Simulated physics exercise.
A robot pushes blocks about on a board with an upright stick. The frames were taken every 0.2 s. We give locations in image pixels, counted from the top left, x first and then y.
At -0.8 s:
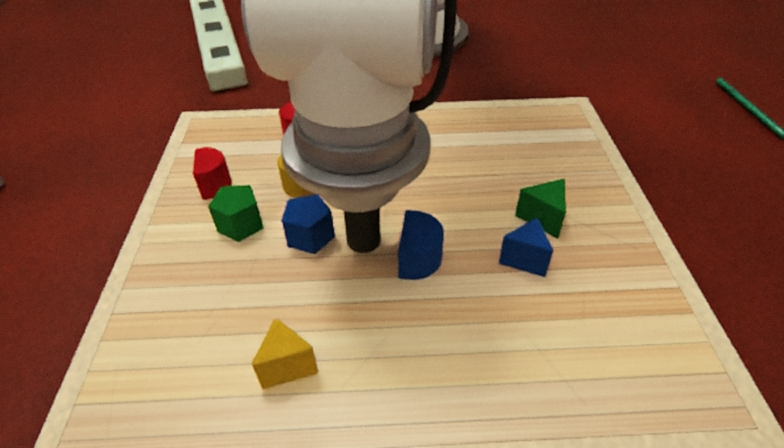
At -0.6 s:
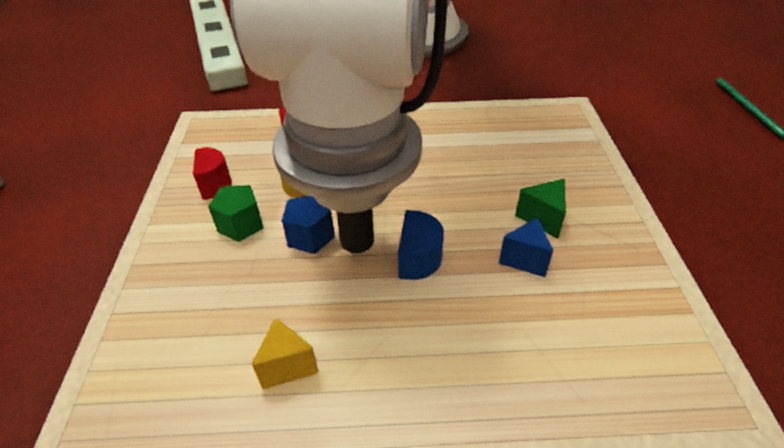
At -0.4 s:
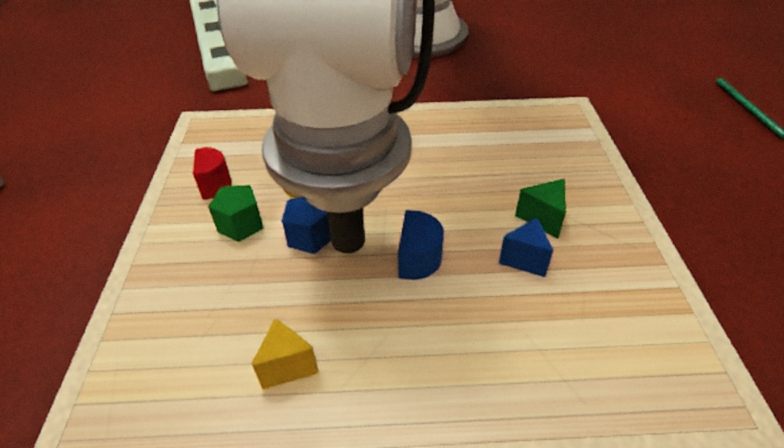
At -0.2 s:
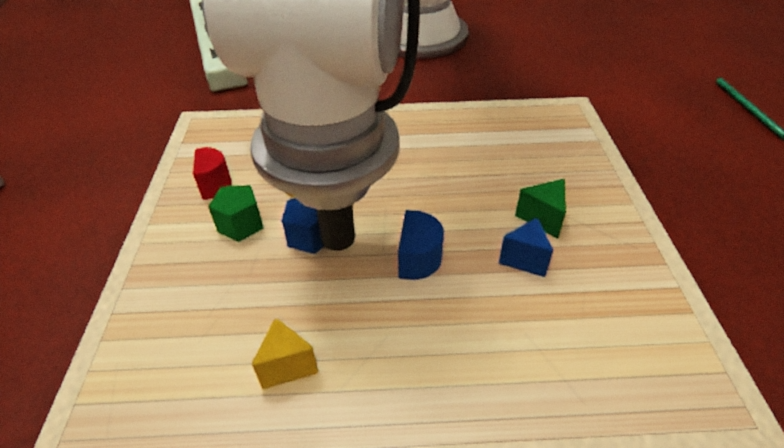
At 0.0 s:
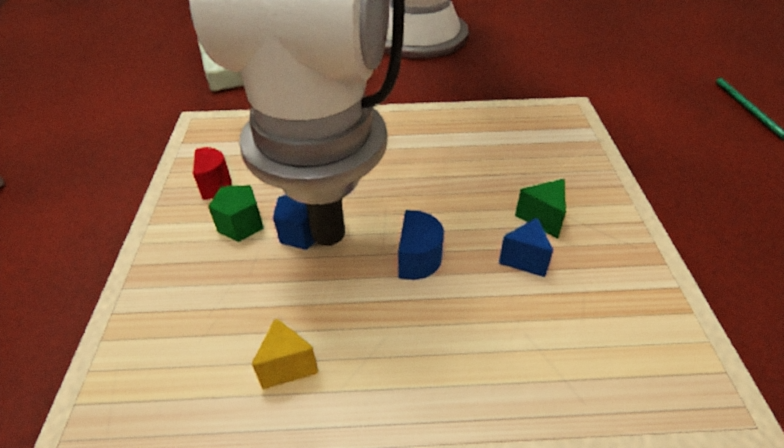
On a pale striped wooden board over a dark red surface, seen from above at a fixed angle, a white and grey robot arm holds a dark upright stick. Red, green and blue blocks sit at left, a blue half-round block mid-board, green and blue triangular ones at right, and a yellow triangle nearer. The arm slides slowly left, and its stick nudges the blue five-sided block slightly left.
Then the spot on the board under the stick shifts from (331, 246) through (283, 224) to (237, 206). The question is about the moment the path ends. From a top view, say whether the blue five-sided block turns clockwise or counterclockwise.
The block spins anticlockwise.
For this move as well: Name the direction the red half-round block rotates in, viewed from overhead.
If we look at it from overhead, the red half-round block pivots clockwise.
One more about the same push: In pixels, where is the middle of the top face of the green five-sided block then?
Just about (155, 193).
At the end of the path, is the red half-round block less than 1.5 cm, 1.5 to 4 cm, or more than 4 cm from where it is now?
Result: 1.5-4 cm.
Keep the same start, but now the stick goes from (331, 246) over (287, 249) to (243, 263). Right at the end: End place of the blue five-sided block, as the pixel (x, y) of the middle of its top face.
By then it is at (273, 197).
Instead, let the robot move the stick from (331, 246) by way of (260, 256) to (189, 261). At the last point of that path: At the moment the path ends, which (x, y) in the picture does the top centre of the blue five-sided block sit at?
It sits at (276, 199).
On the path given first. One third of the way, stick (296, 219); green five-sided block (217, 196); blue five-sided block (263, 192).
Two thirds of the way, stick (263, 204); green five-sided block (184, 192); blue five-sided block (227, 182), turned 25° anticlockwise.
At the end, stick (233, 194); red half-round block (192, 151), turned 35° clockwise; green five-sided block (155, 193); blue five-sided block (194, 176), turned 35° anticlockwise; yellow cylinder not moved.
